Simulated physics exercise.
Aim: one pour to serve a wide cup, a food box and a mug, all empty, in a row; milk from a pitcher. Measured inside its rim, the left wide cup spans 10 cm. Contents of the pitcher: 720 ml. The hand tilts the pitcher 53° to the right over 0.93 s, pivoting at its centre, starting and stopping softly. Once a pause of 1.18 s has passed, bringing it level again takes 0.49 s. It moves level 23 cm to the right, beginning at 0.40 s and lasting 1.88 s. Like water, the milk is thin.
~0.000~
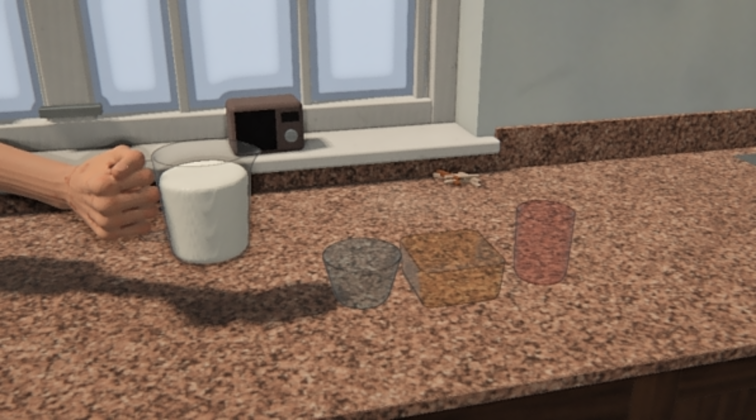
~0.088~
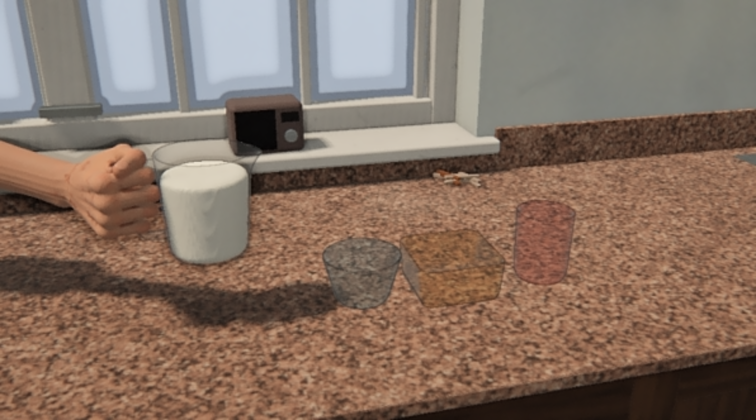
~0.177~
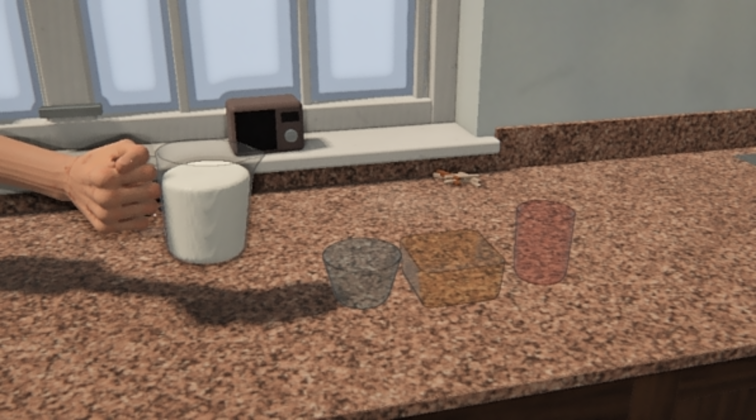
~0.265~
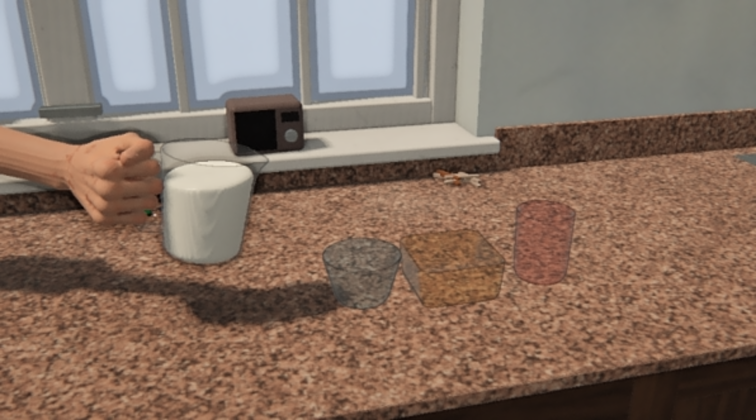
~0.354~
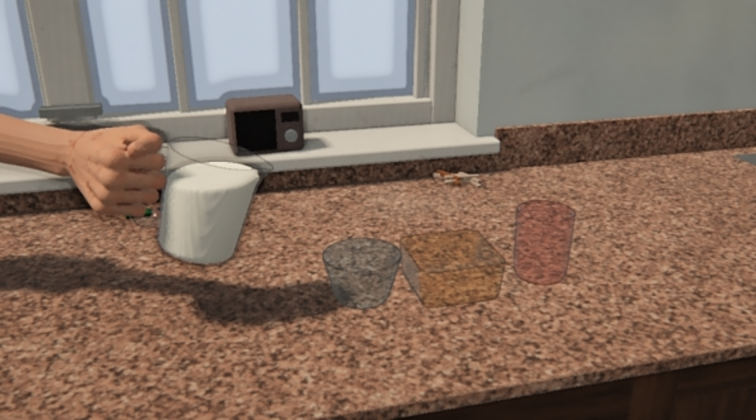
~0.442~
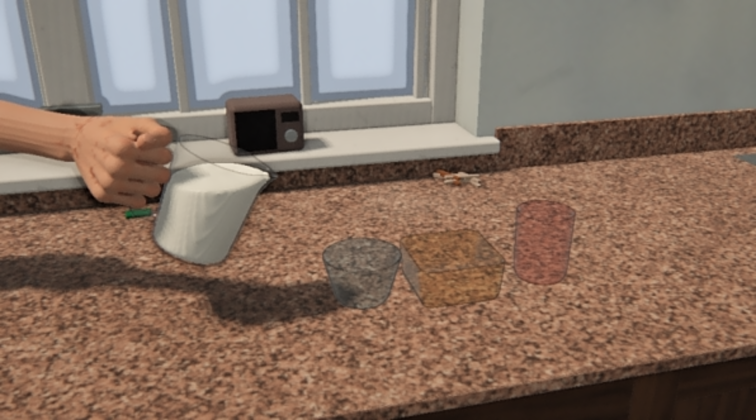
A hand reaches in from the left over a speckled reddish-brown granite countertop, seen from slightly above, with a window and a small dark box-shaped device on the sill behind. Near the hand is a clear pitcher of white milk, and to its right sit a clear wide cup, an orange see-through food box and a reddish mug, all empty. The pitcher gradually tilts to the right beside the closed hand, while the camera stays still.
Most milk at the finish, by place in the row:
First in the row.
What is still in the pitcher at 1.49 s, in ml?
470 ml.
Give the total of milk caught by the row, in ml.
Around 290 ml.
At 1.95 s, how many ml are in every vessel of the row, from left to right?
From the left: Around 180 ml, then around 80 ml, then around 0 ml.
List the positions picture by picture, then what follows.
It leans 0°; its right rim is at (260, 149); the milk meets the walls at (159, 177) and (247, 169); the left wide cup's rim runs from (324, 260) to (399, 251); the middle food box's rim runs from (410, 256) to (491, 246); the right mug's rim runs from (520, 215) to (571, 209), in the first frame.
It leans 1°; its right rim is at (262, 150); the milk meets the walls at (160, 177) and (247, 170), in the second frame.
It leans 5°; its right rim is at (265, 154); the milk meets the walls at (162, 176) and (250, 170), in the third frame.
It leans 10°; its right rim is at (269, 159); the milk meets the walls at (164, 177) and (253, 170), in the fourth frame.
It leans 17°; its right rim is at (274, 166); the milk meets the walls at (166, 180) and (259, 171), in the fifth frame.
It leans 24°; its right rim is at (278, 175); the milk meets the walls at (165, 186) and (269, 173), in the sixth frame.
After 1.04 s the tilt is 53° and from the left they hold 90 ml, 0 ml, 0 ml, the pitcher 560 ml, and 5 ml is on the counter.
After 1.49 s the tilt is 53° and from the left they hold 175 ml, 25 ml, 0 ml, the pitcher 470 ml, and 20 ml is on the counter.
After 1.95 s the tilt is 53° and from the left they hold 175 ml, 80 ml, 0 ml, the pitcher 420 ml, and 25 ml is on the counter.
After 2.45 s the tilt is 11° and from the left they hold 175 ml, 115 ml, 0 ml, the pitcher 395 ml, and 30 ml is on the counter.
In the end from the left they hold 175 ml, 115 ml, 0 ml, the pitcher 395 ml, and 30 ml is on the counter.
